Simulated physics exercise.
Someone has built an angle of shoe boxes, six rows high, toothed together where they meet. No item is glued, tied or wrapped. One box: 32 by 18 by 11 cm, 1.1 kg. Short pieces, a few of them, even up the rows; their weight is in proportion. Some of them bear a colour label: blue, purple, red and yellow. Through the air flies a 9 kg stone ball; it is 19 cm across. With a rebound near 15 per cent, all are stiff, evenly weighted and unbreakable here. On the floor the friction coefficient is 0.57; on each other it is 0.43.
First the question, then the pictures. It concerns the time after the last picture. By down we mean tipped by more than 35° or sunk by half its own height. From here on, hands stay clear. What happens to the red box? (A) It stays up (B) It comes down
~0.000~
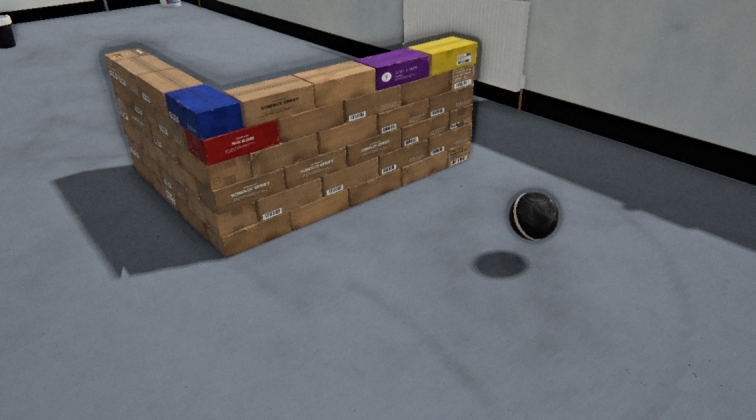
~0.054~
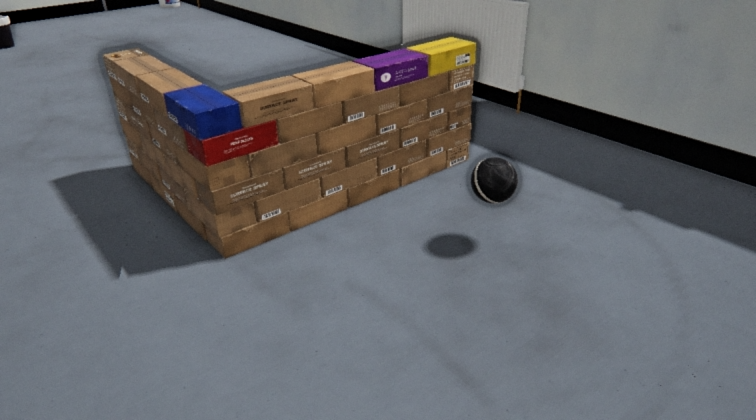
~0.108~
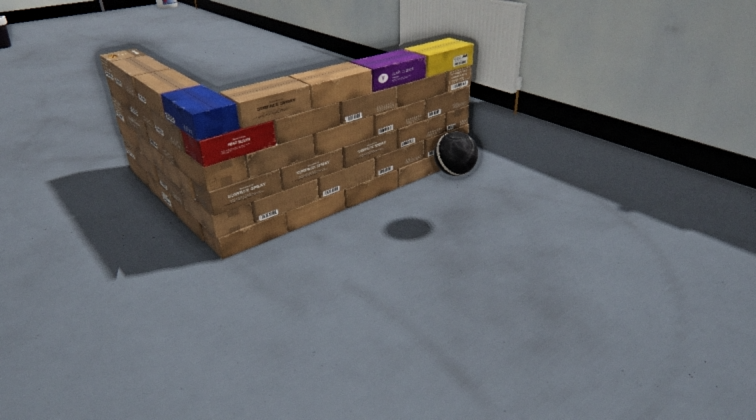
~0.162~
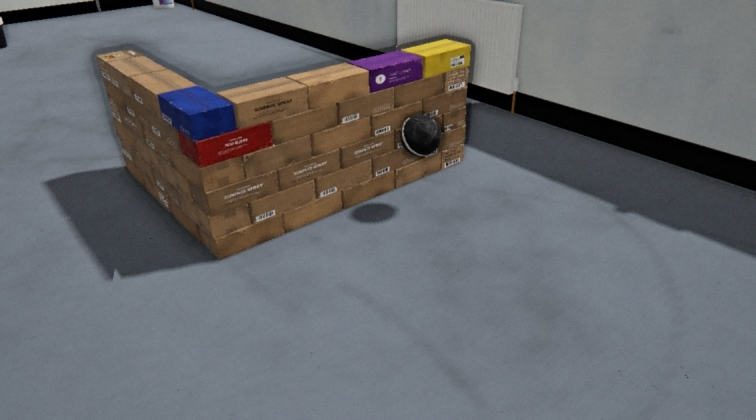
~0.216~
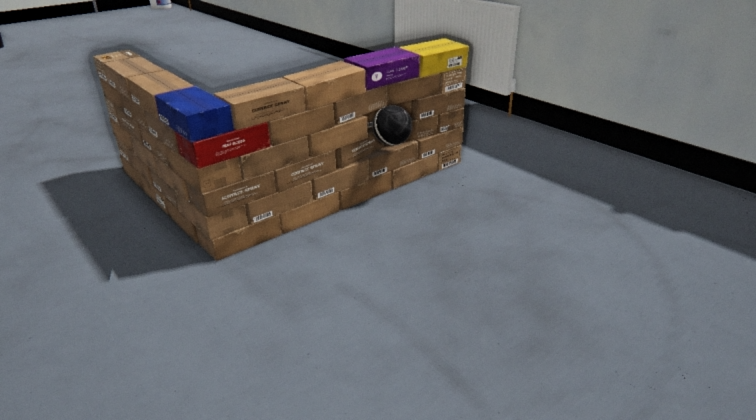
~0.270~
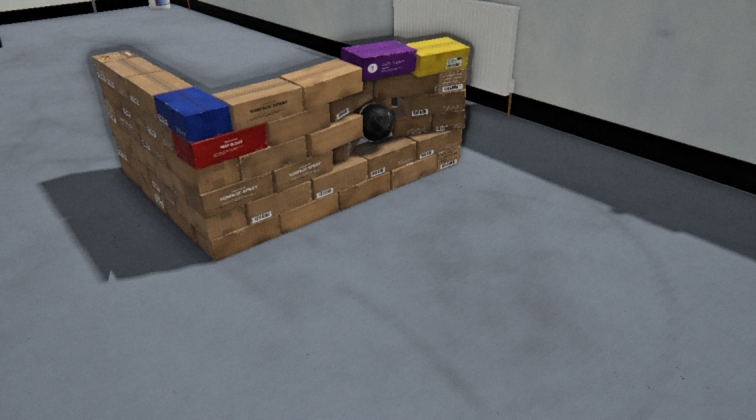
Answer: A.
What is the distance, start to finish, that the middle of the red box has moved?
Net straight-line distance: Approx. 0 cm.
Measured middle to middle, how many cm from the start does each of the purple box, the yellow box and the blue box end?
Displacements: Purple = 55, yellow = 145, blue = 0 (cm).
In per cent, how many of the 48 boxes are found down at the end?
30 per cent.
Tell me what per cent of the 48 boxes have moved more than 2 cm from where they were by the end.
I count 30 % as shifted.
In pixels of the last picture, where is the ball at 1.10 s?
I'd put it somewhere around (241, 99).
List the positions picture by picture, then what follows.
In the first picture (we follow the side turned to the camera; the camera pans a little), ball (534, 216) 72 cm from contact, 4.2 m/s; red box (243, 143); purple box (404, 72); blue box (201, 97); no piece has moved.
In the second picture, ball (494, 181) 52 cm from contact, 4.0 m/s; red box (242, 143).
In the third picture, ball (456, 154) 31 cm from contact, 3.9 m/s; red box (240, 144).
In the fourth picture, ball (421, 136) 11 cm from contact, 3.8 m/s; red box (237, 144).
In the fifth picture, ball (392, 126) after contact, 2.5 m/s; red box (234, 145); yellow box (446, 62) tipped 3°; 7 stirred so far.
In the sixth picture, ball (374, 123) after contact, 2.4 m/s; red box (232, 146) displaced 9 mm; purple box (390, 65) tipped 5°; yellow box (445, 62) tipped 6°; 16 stirred so far.
Around 0.56 s, ball still moving; 4 of the 48 boxes down; red box displaced 10 mm; purple box tipped 27°, 13 cm lower.
Around 1.10 s, ball still moving; 15 of the 48 boxes down; red box displaced 10 mm; yellow box tipped 33°, 27 cm lower.
Finally (2.5 s), ball rolling away; 14 of the 48 boxes down; red box displaced 10 mm; purple box 43 cm lower; blue box unmoved. Seen by the last camera, middles, red box near (221, 140), purple box near (341, 136).
